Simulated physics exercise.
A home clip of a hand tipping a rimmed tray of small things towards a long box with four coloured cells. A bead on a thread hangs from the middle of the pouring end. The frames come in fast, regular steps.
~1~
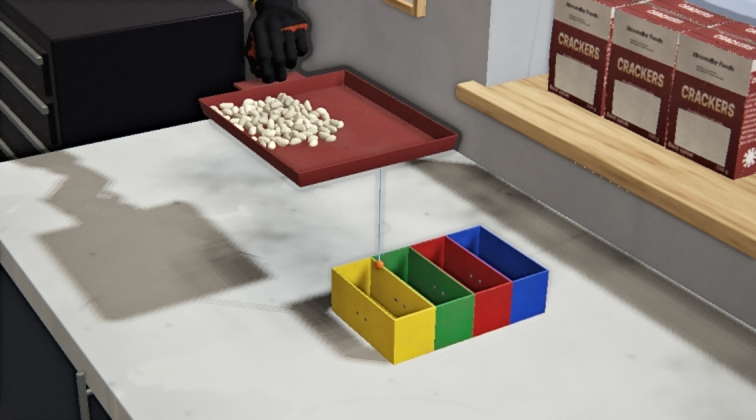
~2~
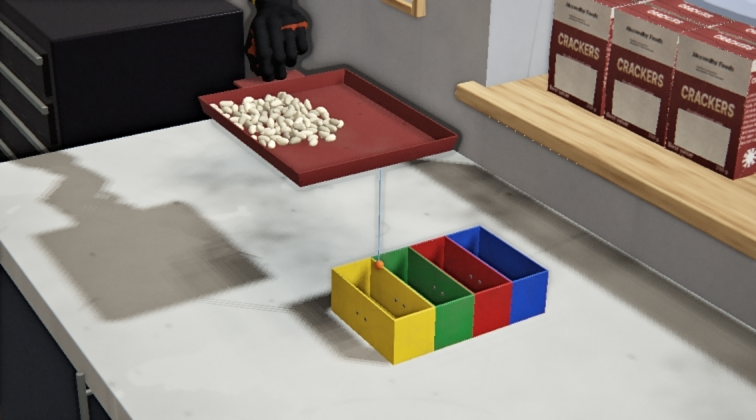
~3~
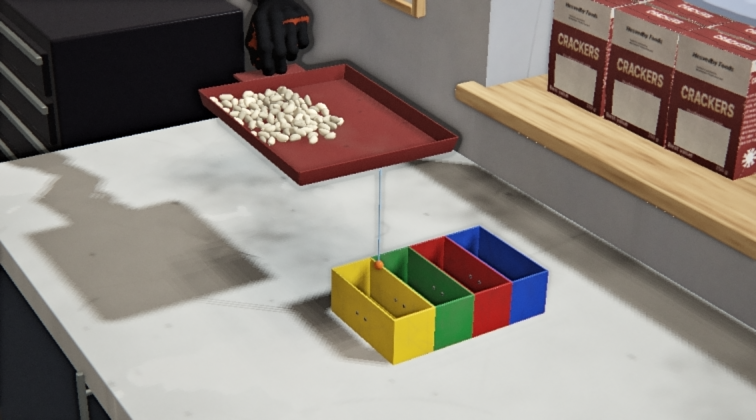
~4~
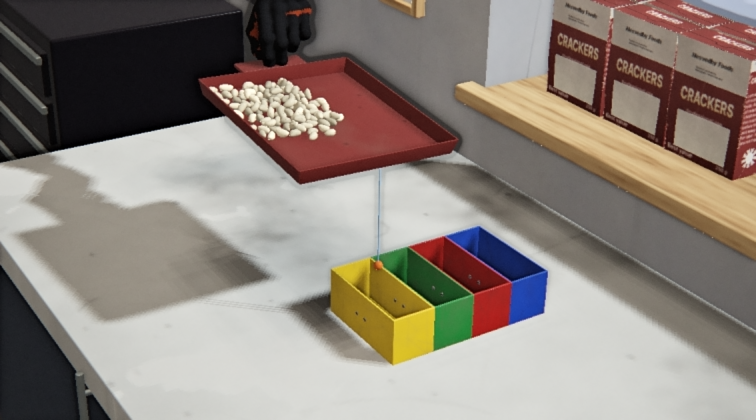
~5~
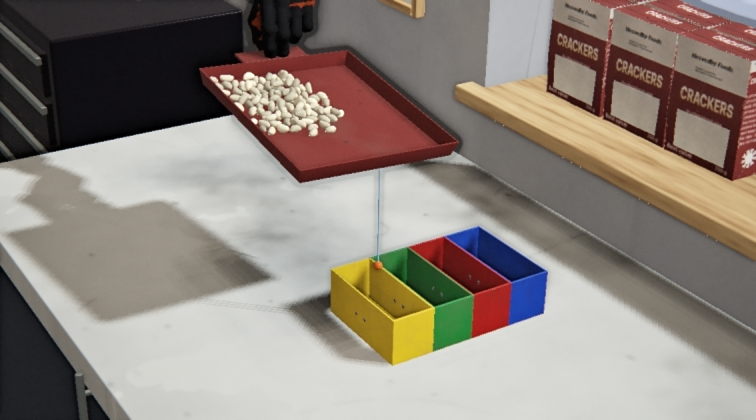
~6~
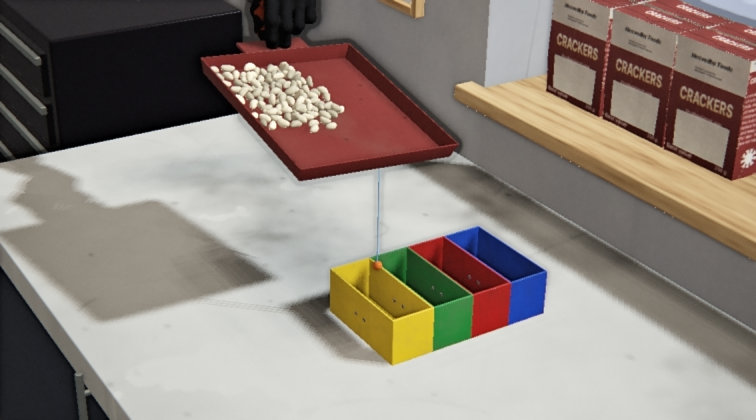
A pale worktop beside a wooden ledge is seen from above at an angle, by a view that stays still. A dark-gloved hand is at the far side of a red rimmed tray with white beans heaped towards its left, above a long box with yellow, green, red and blue cells, near a thin hanging thread, with cracker boxes at upper right. The tray, level at first, gradually tilts slightly as its far side rises, while the beans stay heaped.
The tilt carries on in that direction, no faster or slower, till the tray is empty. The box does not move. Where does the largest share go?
It favours the red compartment.
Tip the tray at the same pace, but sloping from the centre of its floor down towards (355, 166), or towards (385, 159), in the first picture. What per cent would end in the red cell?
In turn 0 and 20 in a hundred.
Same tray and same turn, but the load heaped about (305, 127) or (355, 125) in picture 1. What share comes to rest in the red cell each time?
About 60 and 60 per cent.
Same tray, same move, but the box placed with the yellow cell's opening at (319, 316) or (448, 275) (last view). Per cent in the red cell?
In turn 20 and 0 in a hundred.
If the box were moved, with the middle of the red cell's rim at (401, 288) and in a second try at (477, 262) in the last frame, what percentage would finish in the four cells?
About 70 and 100 per cent.
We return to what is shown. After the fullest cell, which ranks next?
The runner-up: The green one.
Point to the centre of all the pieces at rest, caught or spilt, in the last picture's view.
Near (452, 308).
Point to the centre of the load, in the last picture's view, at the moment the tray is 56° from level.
Near (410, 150).
Just after the last frame, tray tipped steeply; the larger part on the tray; just a few in the red cell; just a few in the green cell; about a tenth falling or outside the box.
A moment on, tray tipped right over; roughly half on the tray; roughly a quarter in the red cell; about a tenth in the green cell; just a few in the yellow cell; just a few in the blue cell; roughly a quarter falling or outside the box.
Further on, tray tipped past a quarter turn; roughly half in the red cell; roughly a quarter in the green cell; about a tenth in the yellow cell; just a few in the blue cell; just a few falling or outside the box.
When it is over, tray tipped past a quarter turn; roughly half in the red cell; roughly a quarter in the green cell; about a tenth in the yellow cell; just a few in the blue cell; just a few outside the box.
